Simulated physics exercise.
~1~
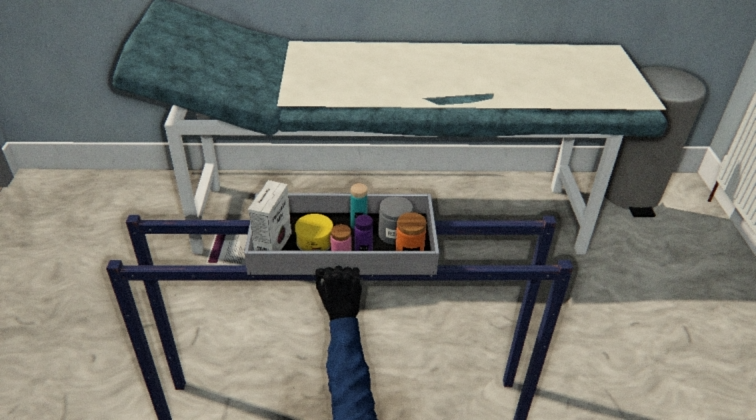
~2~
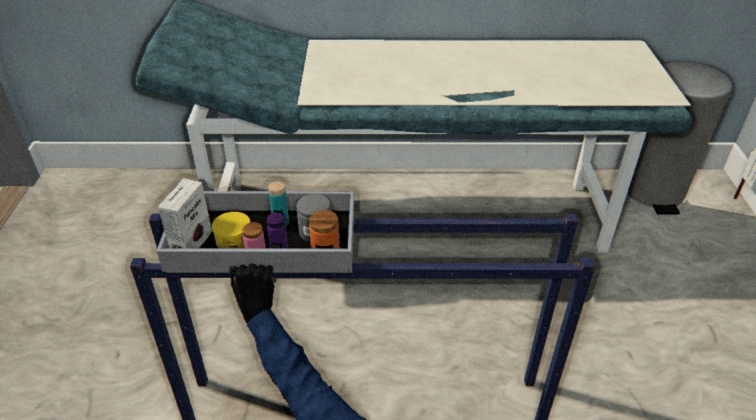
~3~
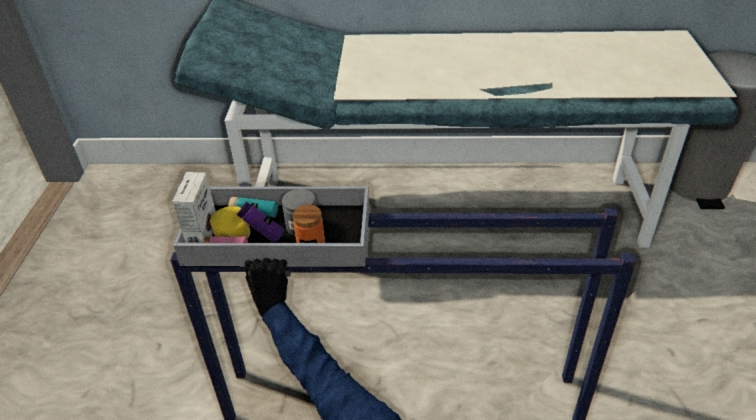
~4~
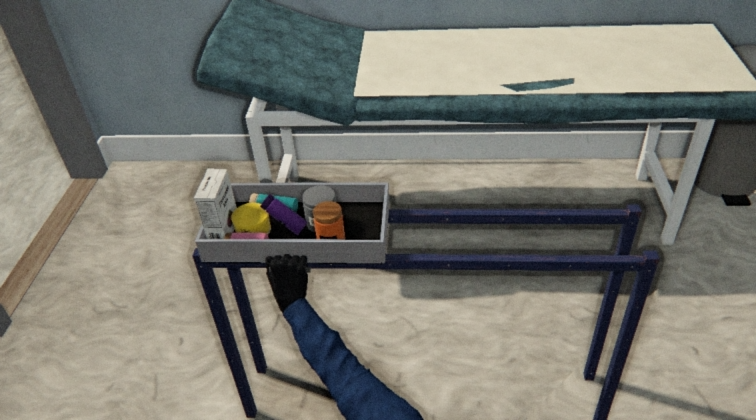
A grey tray of containers slides left along a dark blue frame, a black-gloved hand at its front, and stops at the left end. The turquoise and pink shakers topple and the purple one ends up leaning, while the white packet, yellow tub and two jars stay upright.
